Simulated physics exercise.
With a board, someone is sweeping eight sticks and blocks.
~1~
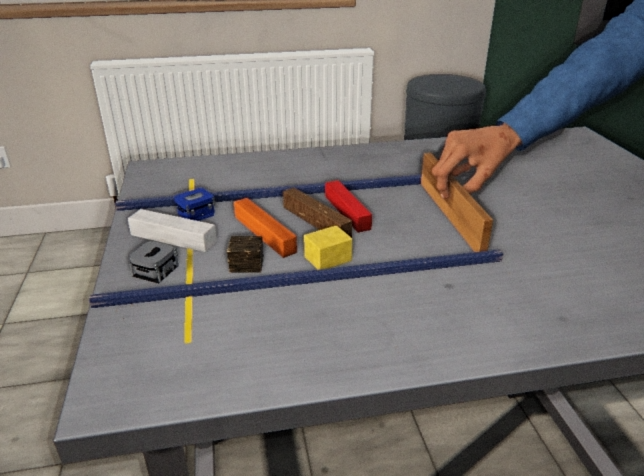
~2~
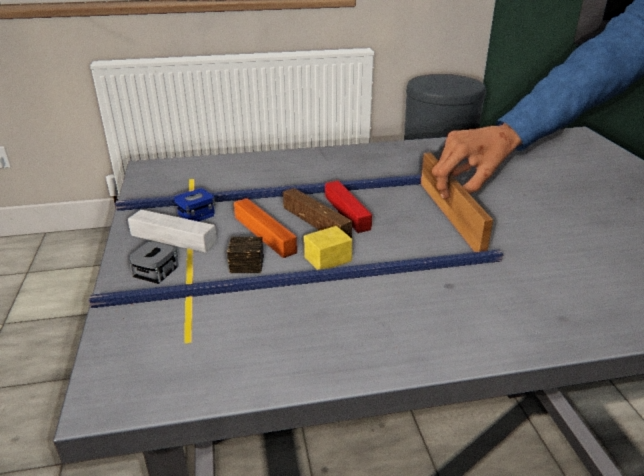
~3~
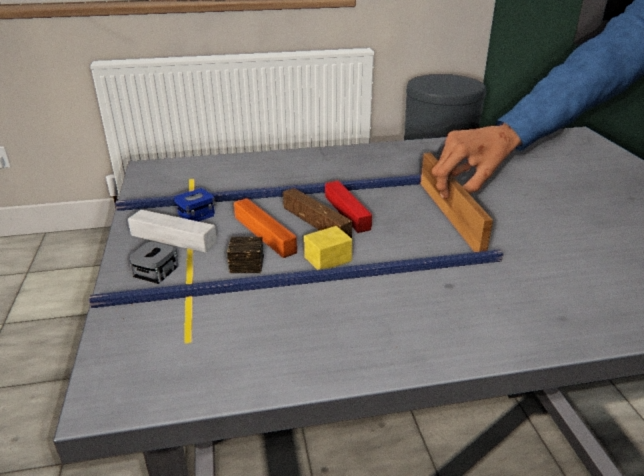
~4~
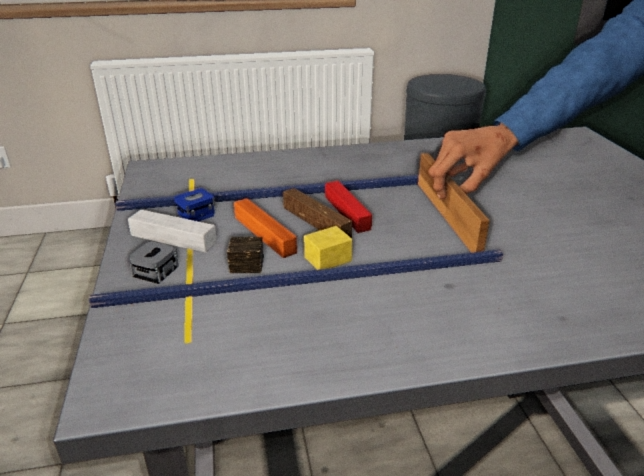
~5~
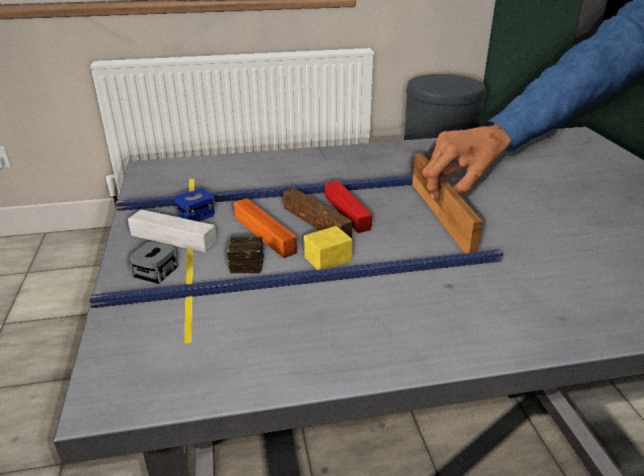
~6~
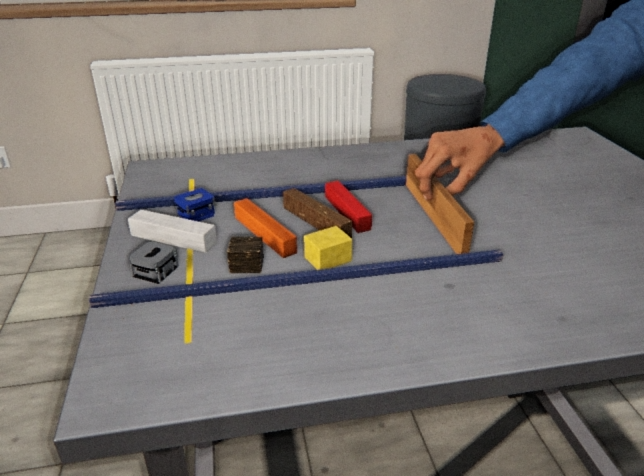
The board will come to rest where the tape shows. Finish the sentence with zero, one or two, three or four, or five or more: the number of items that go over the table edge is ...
The number of items that go over the table edge is zero.
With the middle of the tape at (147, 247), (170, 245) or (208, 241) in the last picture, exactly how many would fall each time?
The counts would be 4, 2 and 0.
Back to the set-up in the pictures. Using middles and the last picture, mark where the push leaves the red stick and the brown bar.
I'd say approximately (182, 220) and then (165, 230).
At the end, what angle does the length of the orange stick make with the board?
About 0° out of line.
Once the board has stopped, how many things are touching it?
That makes 2.
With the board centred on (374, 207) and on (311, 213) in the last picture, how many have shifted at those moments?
So far 0, and 4 at the second.
Early on, none off yet; grey case at rest near (154, 263); white bar at rest near (172, 231); blue case at rest near (195, 207).
Finally, the number that fall off is zero.
